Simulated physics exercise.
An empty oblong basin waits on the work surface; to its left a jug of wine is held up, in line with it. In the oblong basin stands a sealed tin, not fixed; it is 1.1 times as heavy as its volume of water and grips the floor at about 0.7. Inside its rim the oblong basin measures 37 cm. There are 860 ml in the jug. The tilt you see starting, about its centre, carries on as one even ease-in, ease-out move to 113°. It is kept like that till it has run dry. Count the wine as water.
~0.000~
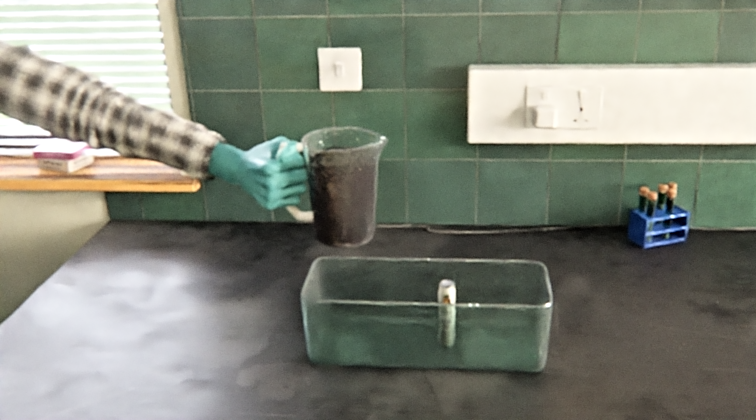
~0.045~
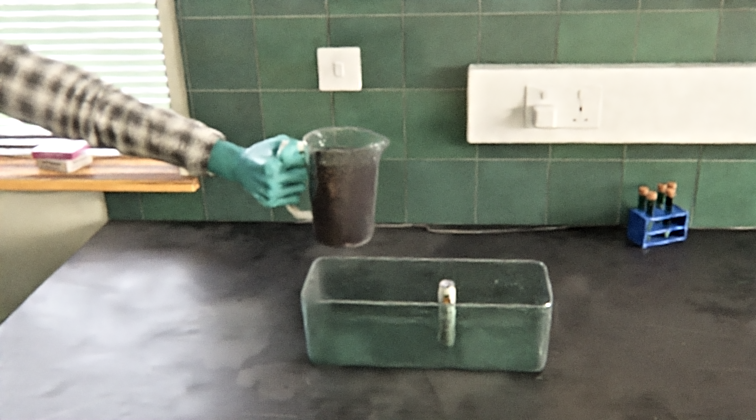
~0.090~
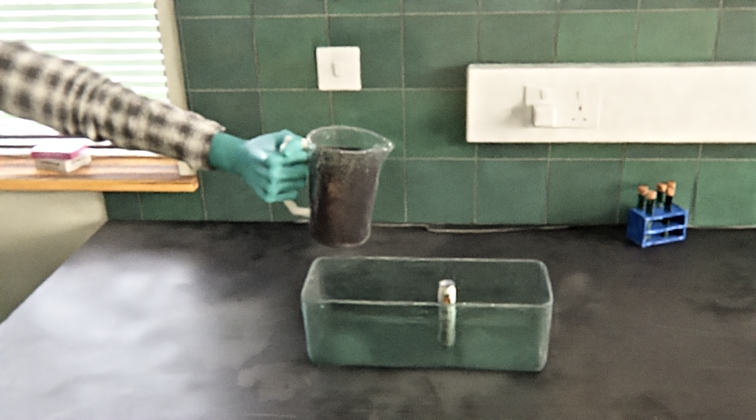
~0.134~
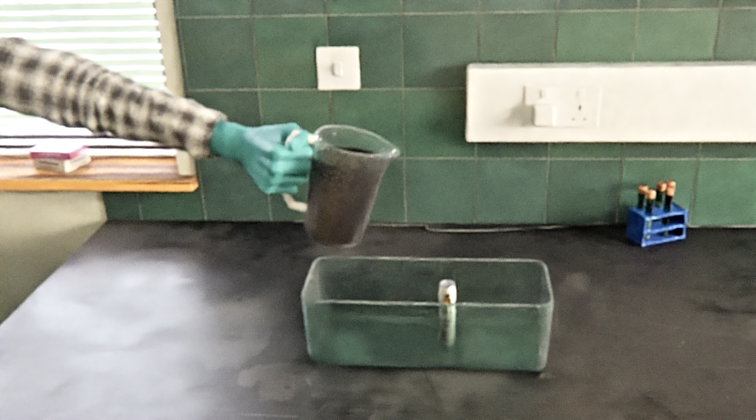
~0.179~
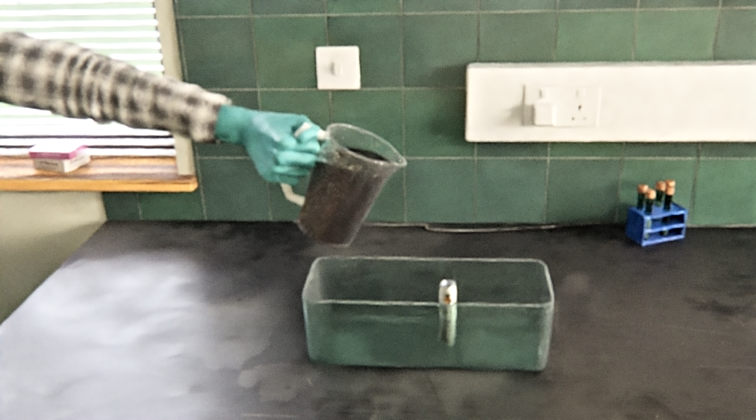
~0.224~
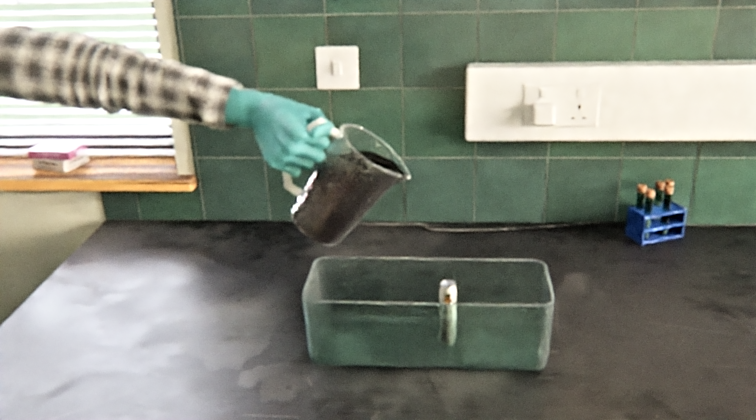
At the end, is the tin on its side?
The tin falls.
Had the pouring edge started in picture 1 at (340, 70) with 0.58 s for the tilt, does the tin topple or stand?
Then it falls.
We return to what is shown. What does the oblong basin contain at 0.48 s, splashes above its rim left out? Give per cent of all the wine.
Near 16 in a hundred.
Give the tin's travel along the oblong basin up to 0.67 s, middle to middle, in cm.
About 4 cm.
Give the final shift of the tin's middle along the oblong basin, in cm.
Some 7.0 cm.
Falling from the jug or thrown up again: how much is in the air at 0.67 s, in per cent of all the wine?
Some 16 per cent.
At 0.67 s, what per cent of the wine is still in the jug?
About 14 per cent.
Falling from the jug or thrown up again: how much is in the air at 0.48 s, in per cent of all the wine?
Some 26 per cent.
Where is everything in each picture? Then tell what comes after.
In the first frame, tilt 0°; pouring edge (388, 140); surface from (308, 156) to (376, 156); the oblong basin's rim runs from (308, 279) to (548, 284); the tin's top is at (447, 287).
In the second frame, tilt 2°; pouring edge (389, 141); surface from (309, 155) to (377, 157).
In the third frame, tilt 7°; pouring edge (393, 146); surface from (311, 153) to (380, 159).
In the fourth frame, tilt 14°; pouring edge (400, 153); surface from (316, 153) to (384, 161).
In the fifth frame, tilt 25°; pouring edge (406, 163); surface from (314, 172) to (392, 163).
In the sixth frame, tilt 37°; pouring edge (411, 177); surface from (309, 181) to (404, 170).
By 0.48 s the tilt is 105° and 58 per cent is still to pour; the tin stands where it began.
By 0.67 s the tilt is 113° and 14 per cent is still to pour; the tin leans 40°.
By 0.87 s the tilt is 113° and 1 per cent is still to pour; the tin lies on its side.
By 1.08 s the tilt is 113° and 0 per cent is still to pour; the tin lies on its side.
At rest the tin lies on its side.
